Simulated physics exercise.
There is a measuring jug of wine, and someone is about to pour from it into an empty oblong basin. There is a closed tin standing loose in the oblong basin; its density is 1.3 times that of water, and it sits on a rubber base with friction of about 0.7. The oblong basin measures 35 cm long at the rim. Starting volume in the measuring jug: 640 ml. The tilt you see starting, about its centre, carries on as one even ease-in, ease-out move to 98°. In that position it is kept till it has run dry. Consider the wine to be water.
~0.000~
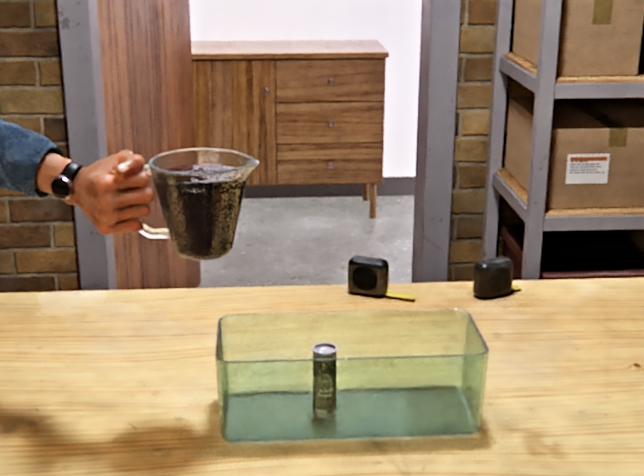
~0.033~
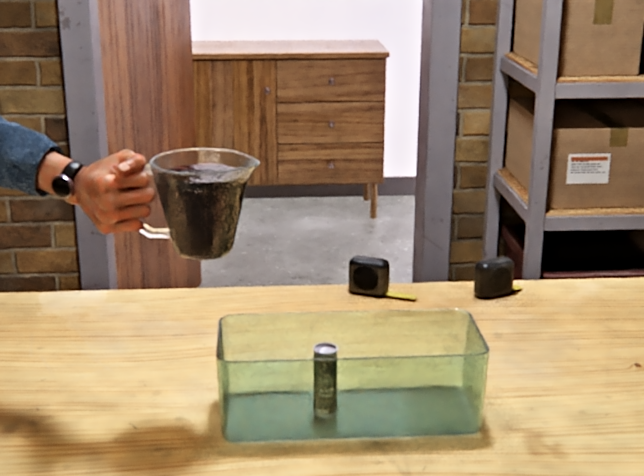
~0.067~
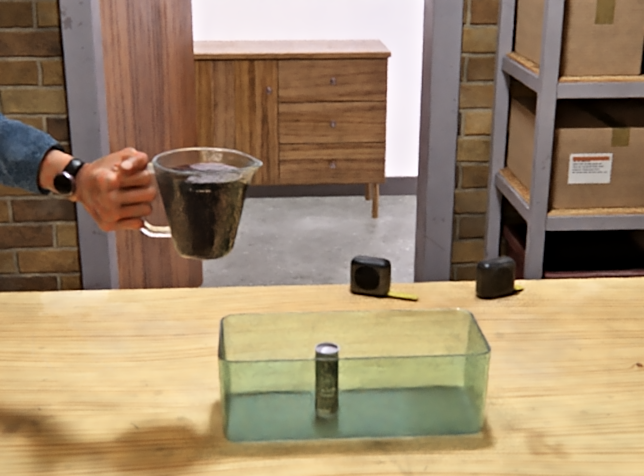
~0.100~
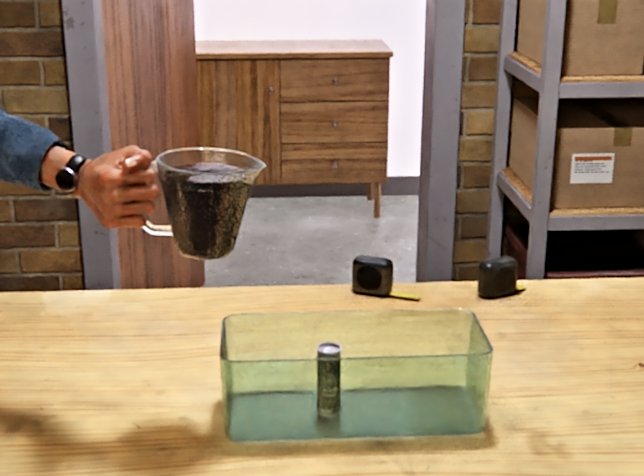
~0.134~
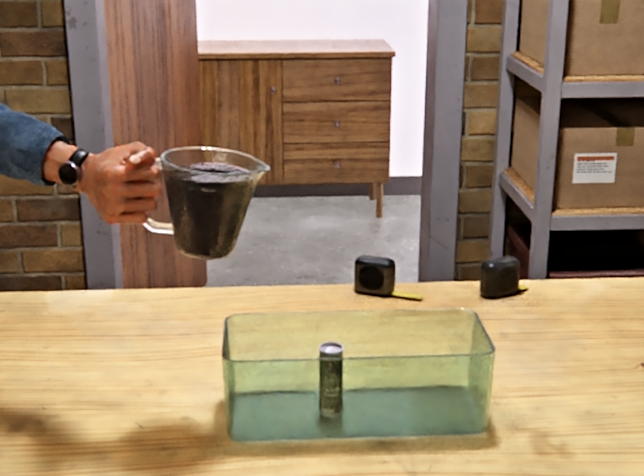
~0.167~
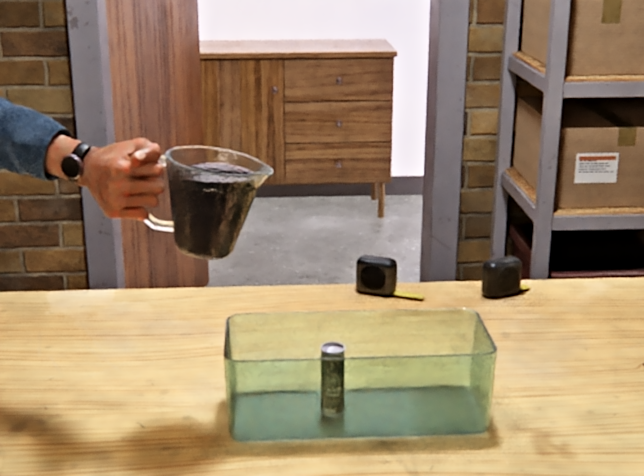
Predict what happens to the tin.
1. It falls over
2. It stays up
Option 1: It falls over.
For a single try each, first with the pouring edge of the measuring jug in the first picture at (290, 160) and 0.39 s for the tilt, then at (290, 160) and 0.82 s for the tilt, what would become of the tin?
Trial 1 - tin stays standing; trial 2 - tin stays standing.
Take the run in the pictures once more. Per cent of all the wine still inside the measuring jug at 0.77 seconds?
Around 20 percent of it.
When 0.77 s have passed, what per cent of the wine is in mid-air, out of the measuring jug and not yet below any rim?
It comes to some 24 percent of the total.
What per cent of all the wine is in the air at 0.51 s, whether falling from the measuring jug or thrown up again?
Share: Roughly 26 per cent.
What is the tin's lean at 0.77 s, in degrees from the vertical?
I'd put it at close to 0 degrees off upright.
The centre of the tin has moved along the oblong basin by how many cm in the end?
Looks like roughly 9.5 cm in total.
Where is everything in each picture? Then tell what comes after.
It leans 0°; its right rim is at (258, 162); the wine meets the walls at (156, 174) and (246, 173); the oblong basin's rim runs from (218, 339) to (478, 332); the tin's top is at (325, 351), in the first frame.
It leans 0°; its right rim is at (259, 162); the wine meets the walls at (157, 174) and (247, 173), in the second frame.
It leans 2°; its right rim is at (262, 163); the wine meets the walls at (159, 173) and (249, 174), in the third frame.
It leans 4°; its right rim is at (265, 165); the wine meets the walls at (162, 172) and (252, 174), in the fourth frame.
It leans 6°; its right rim is at (269, 167); the wine meets the walls at (167, 172) and (256, 175), in the fifth frame.
It leans 10°; its right rim is at (273, 171); the wine meets the walls at (171, 172) and (260, 176), in the sixth frame.
Then, 0.51 s in, the tilt is 68° and 71 per cent is still to pour; the tin stands where it began.
Then, 0.77 s in, the tilt is 97° and 19 per cent is still to pour; the tin stands where it began.
Then, 1.03 s in, the tilt is 98° and 1 per cent is still to pour; the tin leans 17°.
Then, 1.32 s in, the tilt is 98° and 0 per cent is still to pour; the tin lies on its side.
Finally, the tin lies on its side.
